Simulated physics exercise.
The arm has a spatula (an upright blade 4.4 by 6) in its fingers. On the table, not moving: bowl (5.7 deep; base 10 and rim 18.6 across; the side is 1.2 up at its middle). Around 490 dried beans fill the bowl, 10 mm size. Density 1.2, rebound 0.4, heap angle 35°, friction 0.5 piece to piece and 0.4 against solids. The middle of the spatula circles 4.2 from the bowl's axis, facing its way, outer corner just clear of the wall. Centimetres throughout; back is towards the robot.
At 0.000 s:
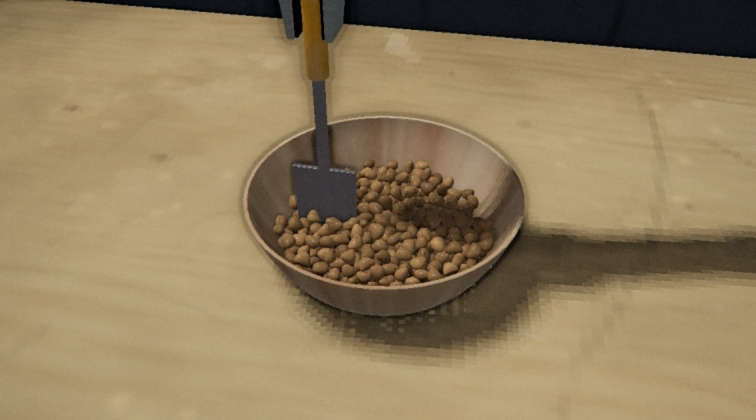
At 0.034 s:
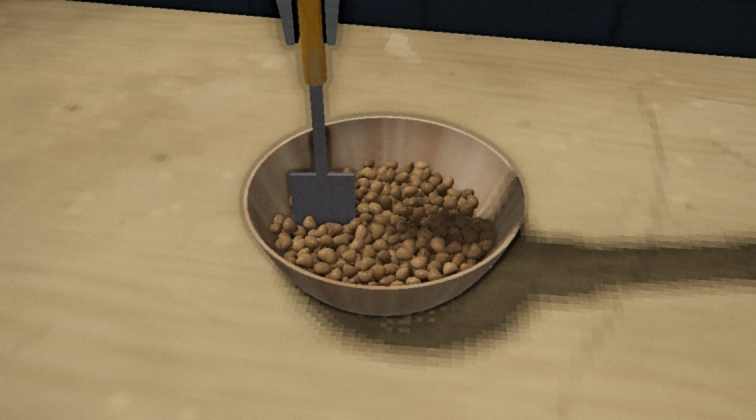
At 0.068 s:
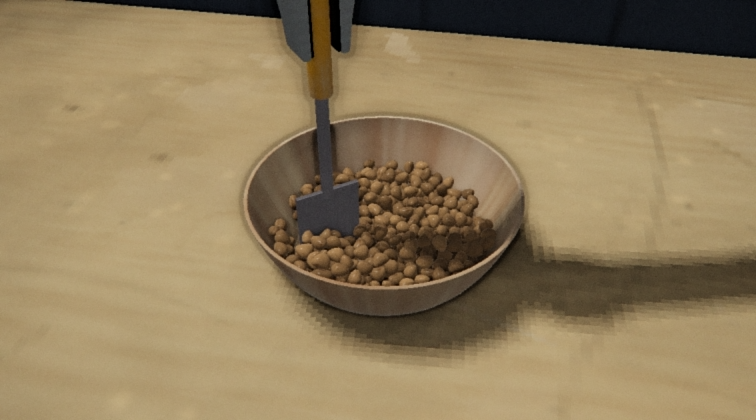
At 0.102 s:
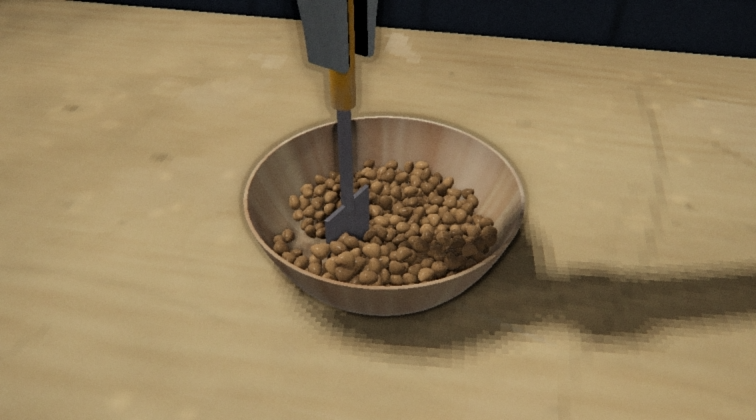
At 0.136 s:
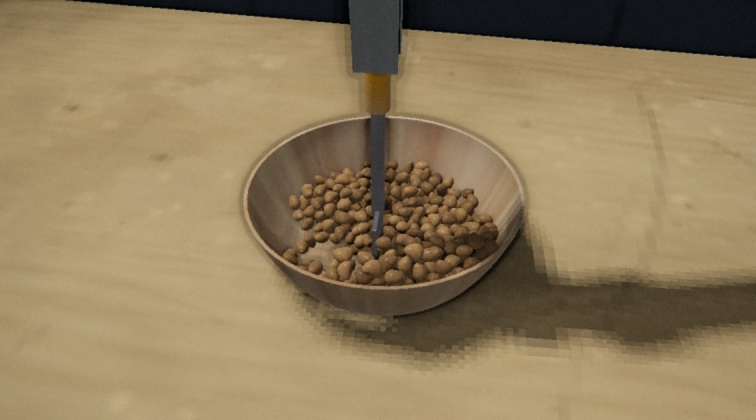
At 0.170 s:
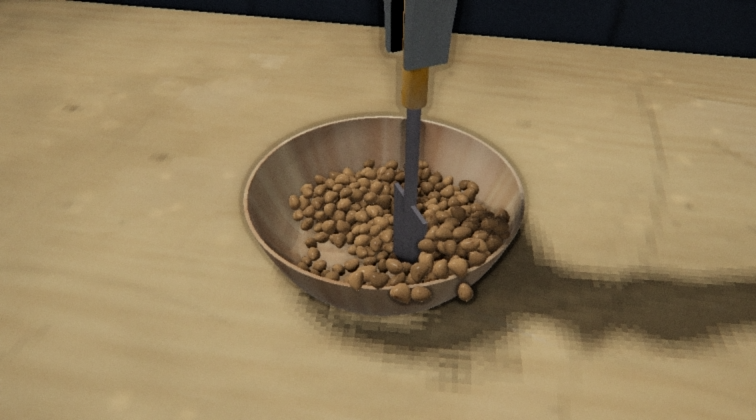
In this clip, a robot arm holding a spatula with an orange handle sweeps its blade through a bowl of brown beans, from the left side toward the near right, turning the blade and pushing some beans up to the front rim.
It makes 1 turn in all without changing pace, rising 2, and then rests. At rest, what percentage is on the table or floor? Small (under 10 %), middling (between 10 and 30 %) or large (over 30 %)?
On the table or floor the share is middling, between 10 and 30 %.
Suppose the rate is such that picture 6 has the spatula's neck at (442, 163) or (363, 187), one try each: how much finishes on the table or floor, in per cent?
Some 30 and 5 per cent.
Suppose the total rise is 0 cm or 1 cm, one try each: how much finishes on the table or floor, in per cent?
About 30 and 20 per cent.
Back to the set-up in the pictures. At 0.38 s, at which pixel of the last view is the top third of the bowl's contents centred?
At about (348, 167).
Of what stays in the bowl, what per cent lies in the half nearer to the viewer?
Roughly 50 per cent.
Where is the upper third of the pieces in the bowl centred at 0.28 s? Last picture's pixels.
At about (456, 176).
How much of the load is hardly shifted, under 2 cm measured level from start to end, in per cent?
Roughly 10 per cent.
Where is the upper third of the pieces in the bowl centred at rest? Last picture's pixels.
Around (332, 227).
After 0.28 s, 212° round, highest piece 9 above the table; 452 in the bowl, 10 on the table or floor, 28 in flight or on the tool.
After 0.38 s, 300° round, highest piece 9 above the table; 418 in the bowl, 50 on the table or floor, 22 in flight or on the tool.
After 0.63 s, 0° round, highest piece 6 above the table; 399 in the bowl, 91 on the table or floor.
After 1.33 s, 0° round, highest piece 5 above the table; 399 in the bowl, 91 on the table or floor.
In the end, 399 in the bowl, 91 on the table or floor. That is 19 % on the table or floor.
